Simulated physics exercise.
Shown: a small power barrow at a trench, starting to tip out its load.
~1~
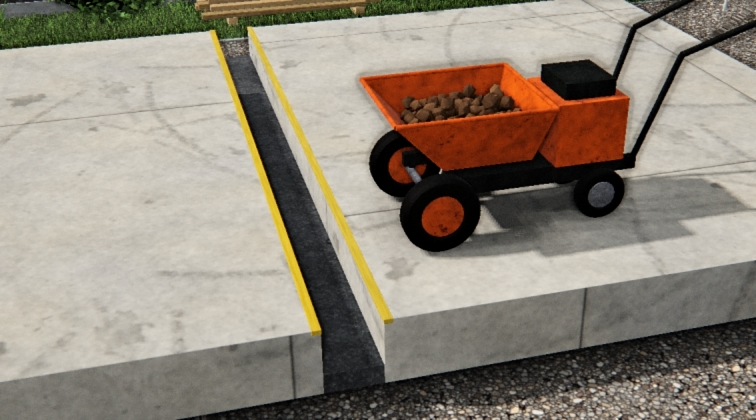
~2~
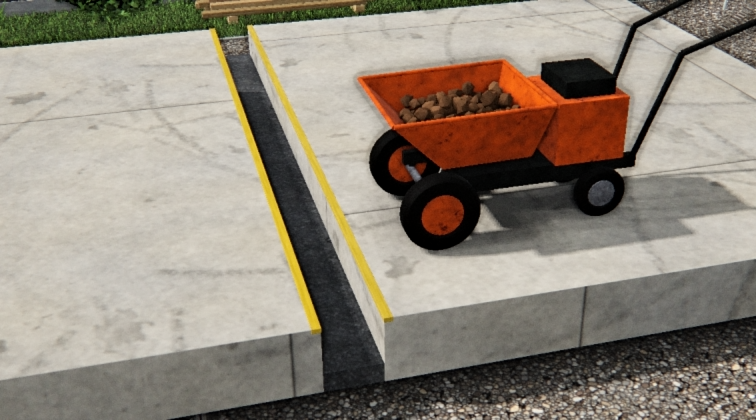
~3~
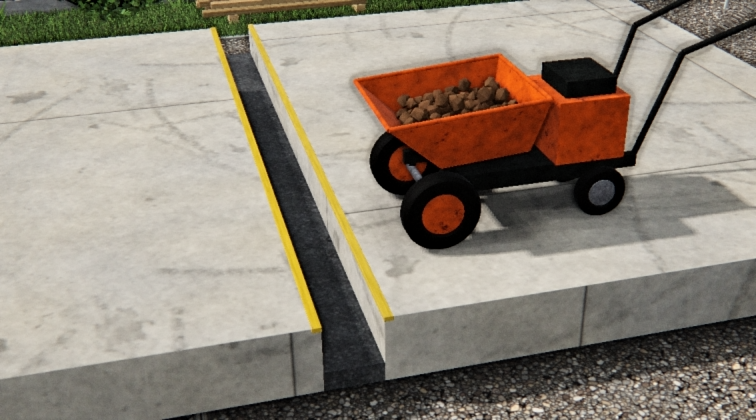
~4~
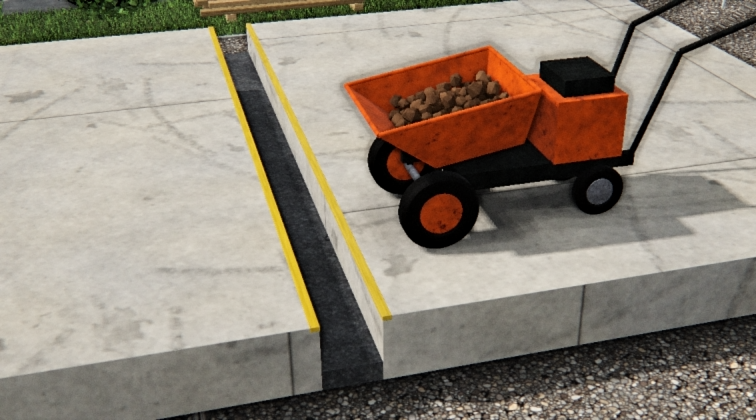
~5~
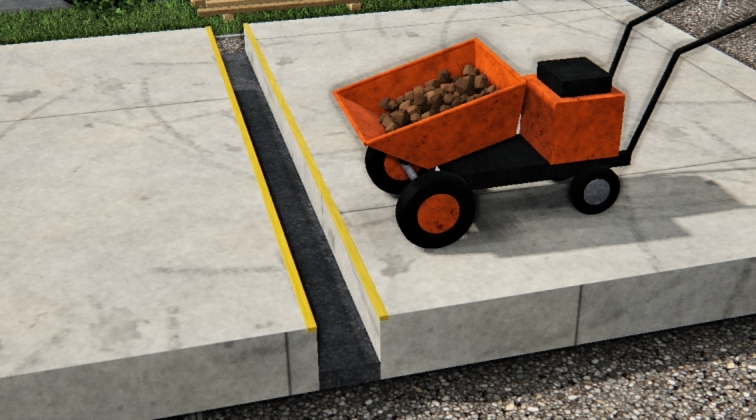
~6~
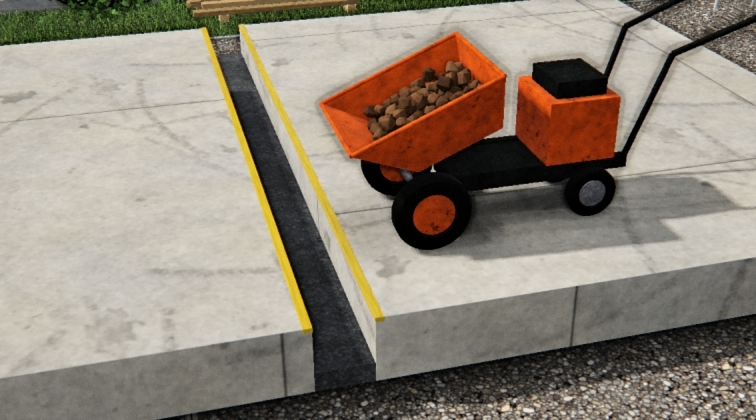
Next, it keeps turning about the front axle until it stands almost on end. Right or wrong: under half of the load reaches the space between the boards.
Wrong.
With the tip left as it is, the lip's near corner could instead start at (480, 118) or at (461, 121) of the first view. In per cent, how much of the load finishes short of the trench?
30 % and 20 %, in that order.
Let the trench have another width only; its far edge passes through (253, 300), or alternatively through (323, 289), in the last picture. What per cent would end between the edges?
Lab note: Try one 100 per cent, try two 10 per cent.
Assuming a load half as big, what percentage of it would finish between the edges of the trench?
About 90 per cent.
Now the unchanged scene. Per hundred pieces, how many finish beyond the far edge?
I'd estimate about 30 per cent of the load.
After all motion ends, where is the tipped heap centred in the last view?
(293, 257).
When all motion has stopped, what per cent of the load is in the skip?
I'd say close to 0 percent.
Shortly afterwards, skip tipped steeply; the whole lot in the skip.
Next, skip tipped right over; near a third in the skip; near half in or heaped over the trench; near a quarter beyond it.
Some moments later, skip tipped right over; near two thirds in or heaped over the trench; near a quarter beyond it.
In the end, skip tipped right over; near two thirds in or heaped over the trench; near a quarter beyond it.
